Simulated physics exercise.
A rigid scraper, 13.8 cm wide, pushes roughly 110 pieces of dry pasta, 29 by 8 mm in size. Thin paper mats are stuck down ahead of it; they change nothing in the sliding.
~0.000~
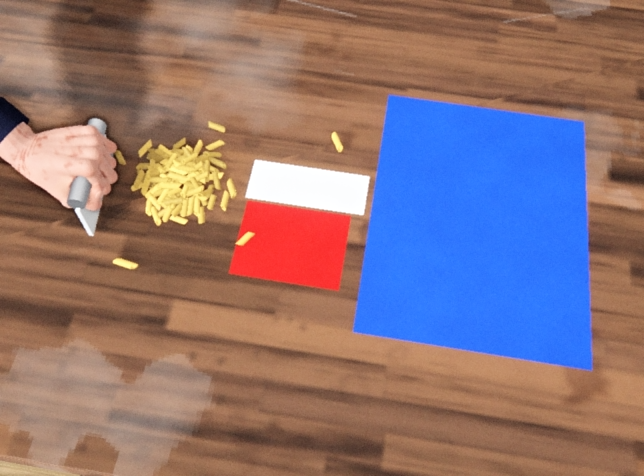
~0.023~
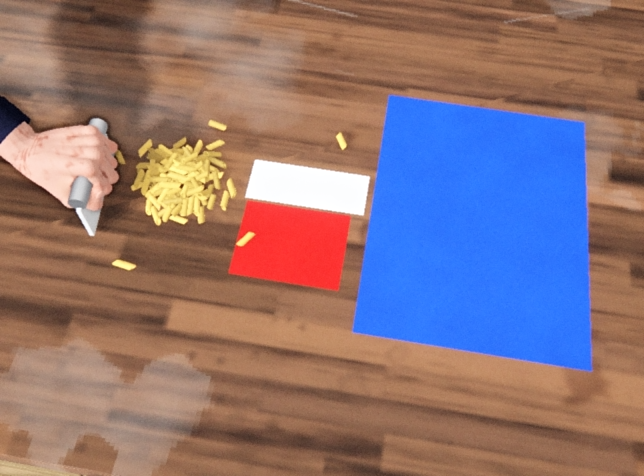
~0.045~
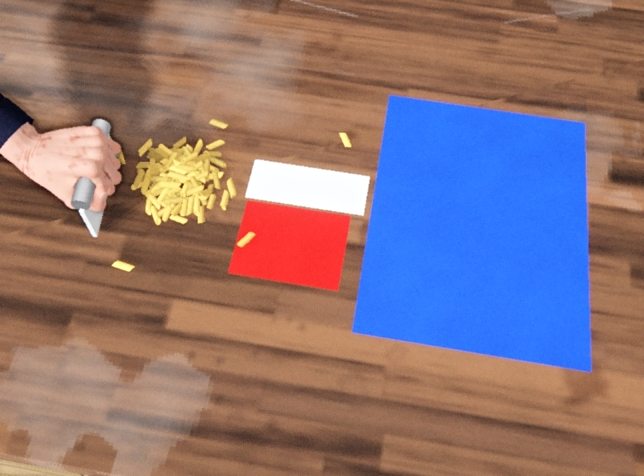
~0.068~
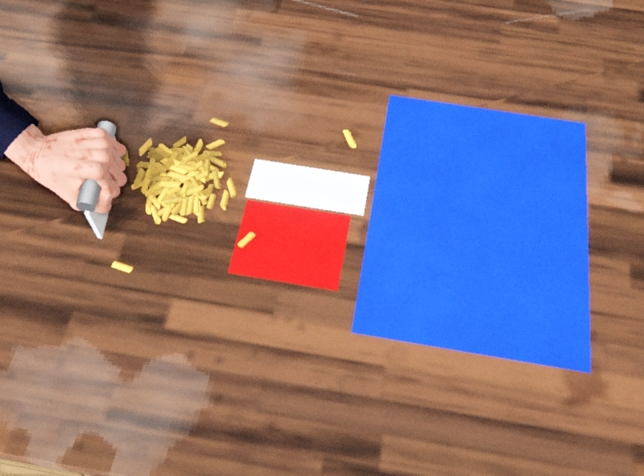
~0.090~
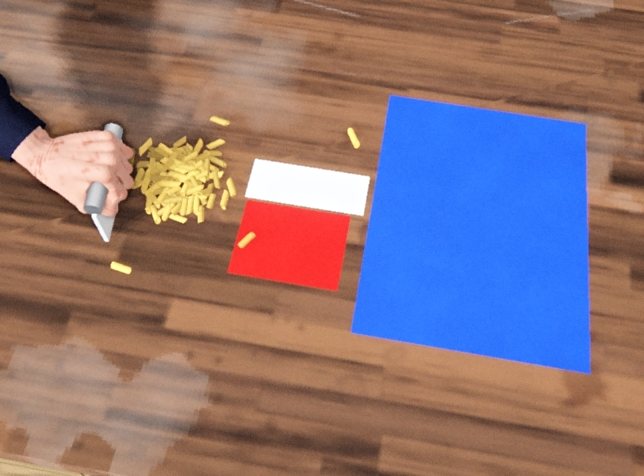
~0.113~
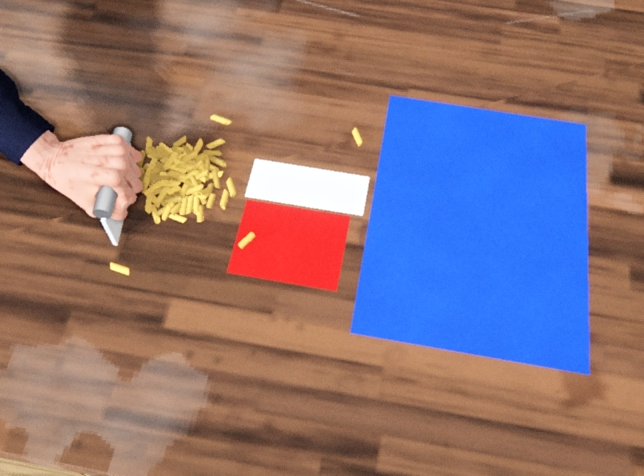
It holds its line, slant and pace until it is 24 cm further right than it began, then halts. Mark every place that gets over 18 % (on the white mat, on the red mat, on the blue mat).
White mat: Under, red mat: Over, blue mat: Under.
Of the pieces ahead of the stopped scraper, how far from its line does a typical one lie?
Some 4 cm.
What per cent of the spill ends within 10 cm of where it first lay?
Some 55 per cent.
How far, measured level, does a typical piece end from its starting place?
Roughly 8 cm.
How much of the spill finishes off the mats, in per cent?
Some 60 per cent.
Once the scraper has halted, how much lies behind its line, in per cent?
Roughly 60 per cent.
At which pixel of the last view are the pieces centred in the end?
Near (243, 184).
Then, at 0.31 s, scraper 17 cm from its start, spill 14 cm wide; red mat 10 %, white mat 5 %, off the mats 85 %.
Then, at 0.52 s, scraper 25 cm from its start, spill 18 cm wide; red mat 30 %, white mat 10 %, off the mats 55 %.
Then, at 0.69 s, scraper 25 cm from its start, spill 19 cm wide; red mat 30 %, white mat 10 %, blue mat 5 %, off the mats 60 %.
In the end, at 2.0 s, red mat 25 %, white mat 10 %, blue mat 5 %, off the mats 60 %.
